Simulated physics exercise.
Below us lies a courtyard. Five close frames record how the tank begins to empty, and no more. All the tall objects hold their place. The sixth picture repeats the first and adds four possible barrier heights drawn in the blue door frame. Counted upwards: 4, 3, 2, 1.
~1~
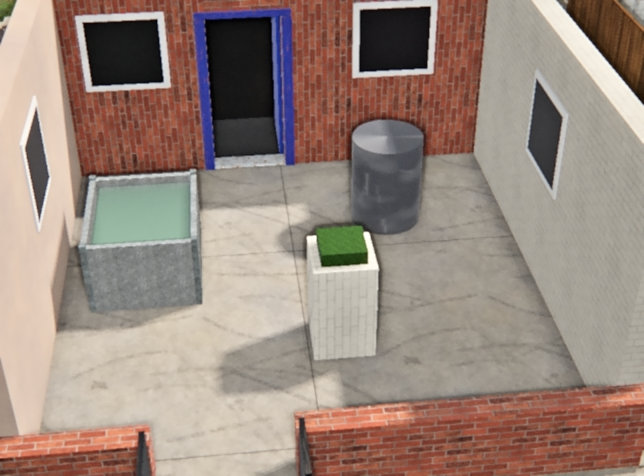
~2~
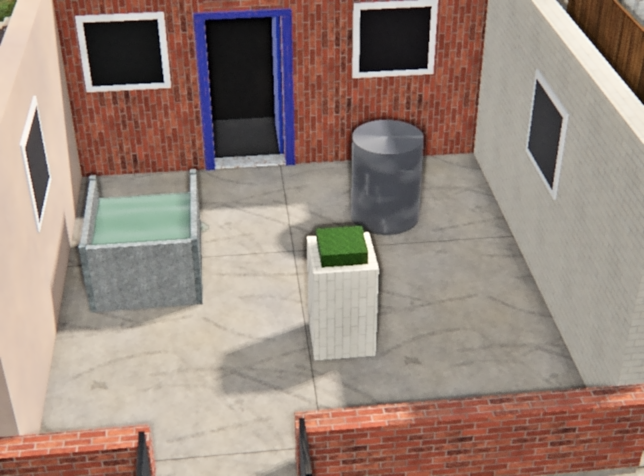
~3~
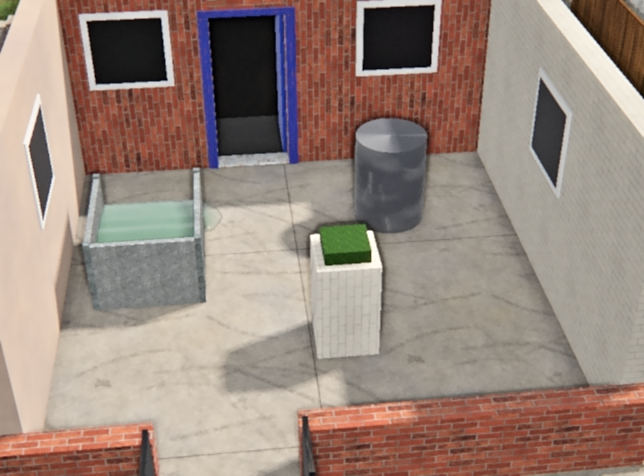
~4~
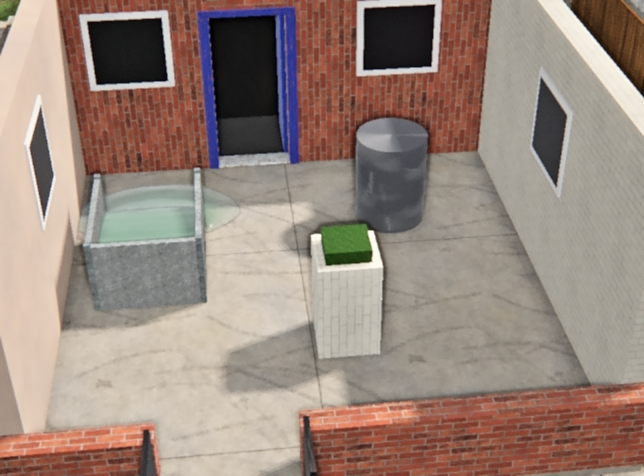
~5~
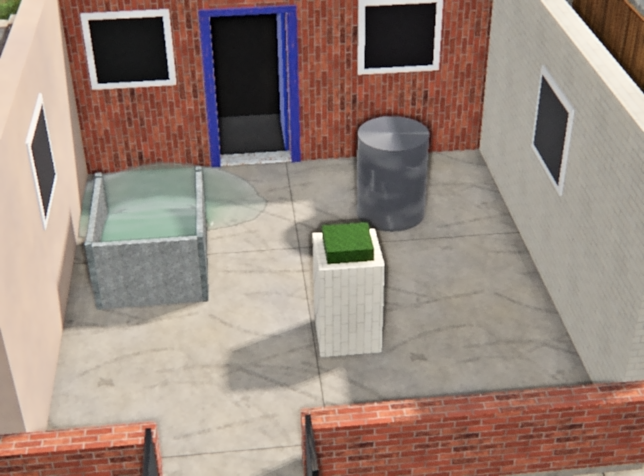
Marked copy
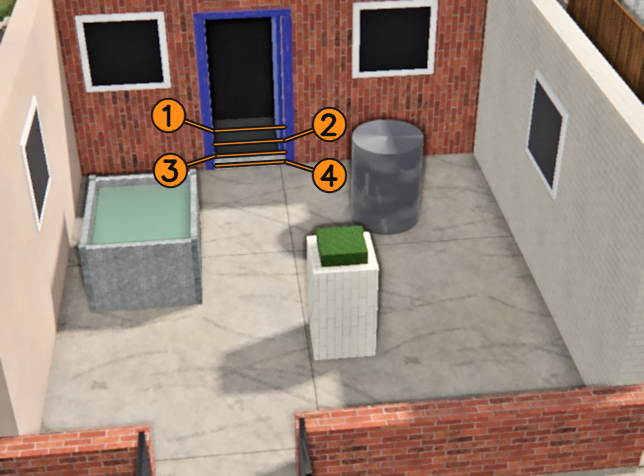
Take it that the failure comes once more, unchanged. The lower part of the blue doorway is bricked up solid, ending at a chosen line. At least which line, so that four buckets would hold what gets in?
The limit is 3.
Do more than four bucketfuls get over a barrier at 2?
No.
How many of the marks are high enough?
Three of the four.
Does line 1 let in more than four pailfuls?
No.
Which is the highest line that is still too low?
4 it is.
In orange, 1 at (249, 129); 2 at (249, 142); 3 at (250, 154); 4 at (250, 163); from the bottom up 4, 3, 2, 1.
For line 1, nothing gets over.
For line 2, nothing gets over.
For line 3, a bucket or two gets in.
For line 4, about 9 bucketfuls get in.
